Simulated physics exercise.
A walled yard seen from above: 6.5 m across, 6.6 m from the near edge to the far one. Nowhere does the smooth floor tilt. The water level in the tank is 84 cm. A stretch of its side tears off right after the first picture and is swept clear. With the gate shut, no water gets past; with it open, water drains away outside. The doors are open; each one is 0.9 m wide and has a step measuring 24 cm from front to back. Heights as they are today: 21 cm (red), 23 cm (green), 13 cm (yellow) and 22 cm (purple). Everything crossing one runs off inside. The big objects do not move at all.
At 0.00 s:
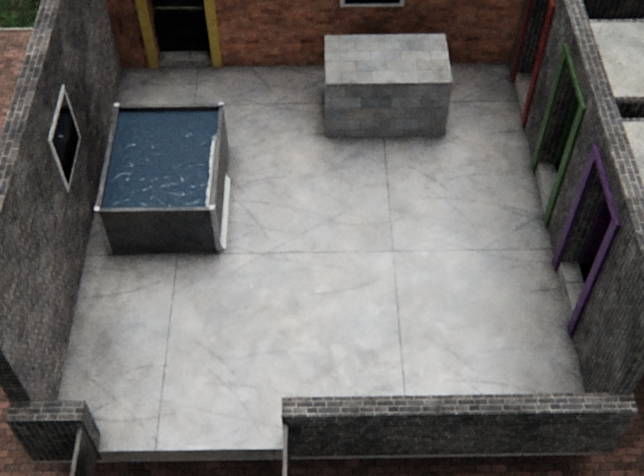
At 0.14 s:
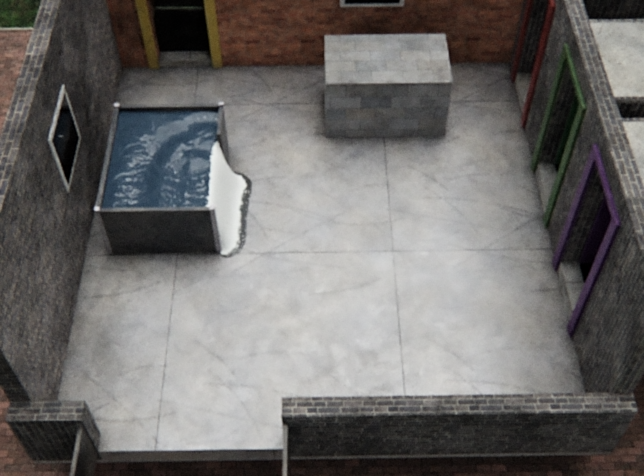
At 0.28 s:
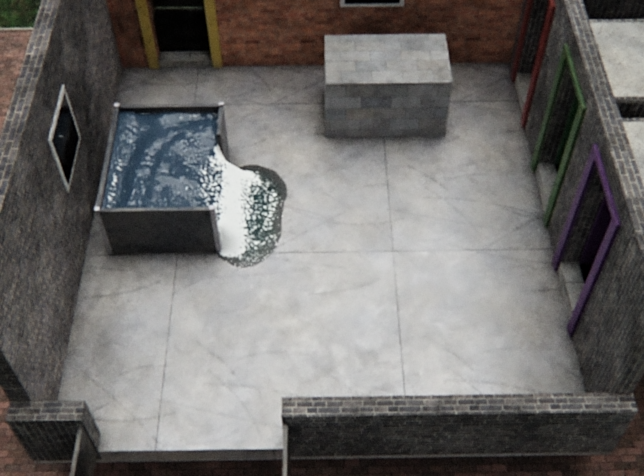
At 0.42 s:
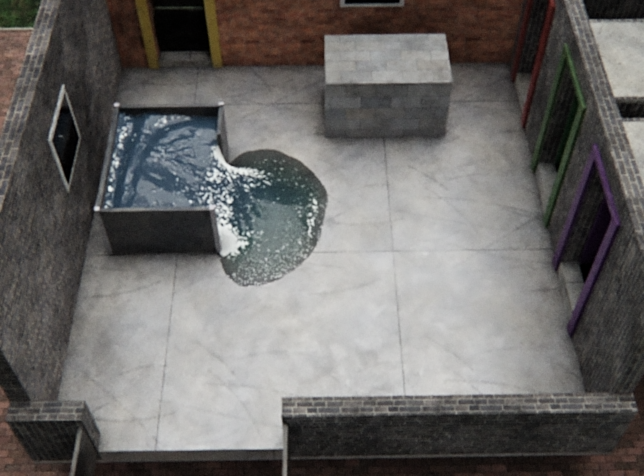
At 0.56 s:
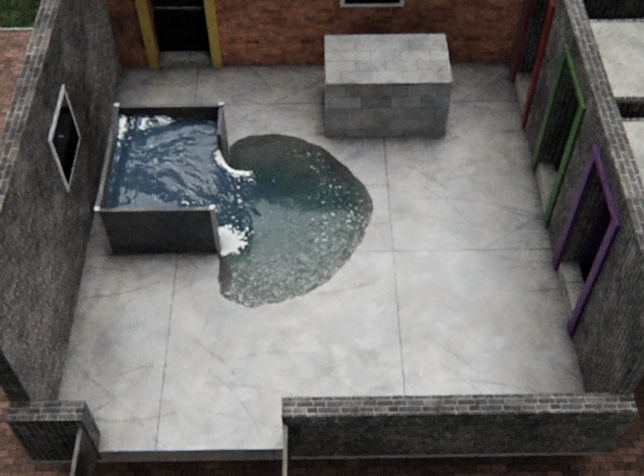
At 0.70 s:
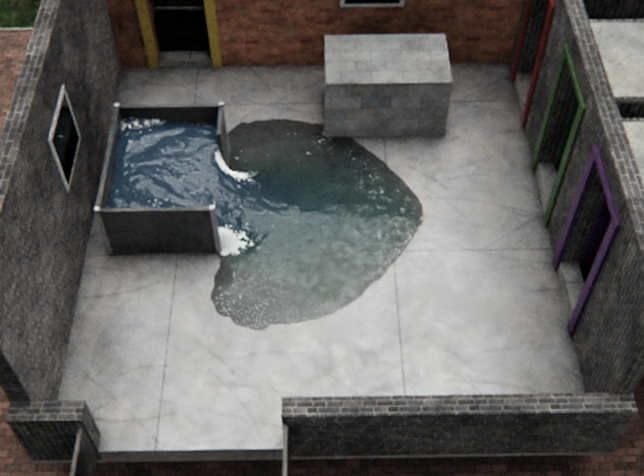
Water pours from the right side of a raised tank and spreads across the grey floor.
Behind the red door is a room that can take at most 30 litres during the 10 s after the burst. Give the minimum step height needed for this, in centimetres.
Roughly 8 centimetres.
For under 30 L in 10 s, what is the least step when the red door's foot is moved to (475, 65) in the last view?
About 14.0 cm.
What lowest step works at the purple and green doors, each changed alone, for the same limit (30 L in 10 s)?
Close to 17 cm (purple) and close to 20 cm (green).
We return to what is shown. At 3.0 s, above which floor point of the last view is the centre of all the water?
Around (383, 231).
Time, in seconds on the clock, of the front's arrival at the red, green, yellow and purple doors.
It gets to red after 1.8 s, green after 1.2 s, yellow after 3.2 s and purple after 1.4 s.
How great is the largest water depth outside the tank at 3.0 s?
About 32 cm at most.
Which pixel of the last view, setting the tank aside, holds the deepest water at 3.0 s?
Near pixel (589, 411).
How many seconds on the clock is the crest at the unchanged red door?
Approximately 2.6 s.
After 1.4 s water covers 45 % of the floor, deepest (36 cm) near (231, 231); it has not reached the red door.
After 3.0 s water covers 60 % of the floor, deepest (32 cm) near (589, 411); 11 cm at the red door, 0 litres in over its 21 cm step.
After 10.0 s water covers 100 % of the floor, deepest (14 cm) near (97, 204); 7 cm at the red door, 0 litres in over its 21 cm step.
At the red door as built, the water arrived by 1.9 s and peaked near 12 cm at 2.6 s.
With a step of 6.5 cm, 49 litres would have come in within the 10 s; with 10 cm, 12 litres. So under 30 litres takes about 8 cm.
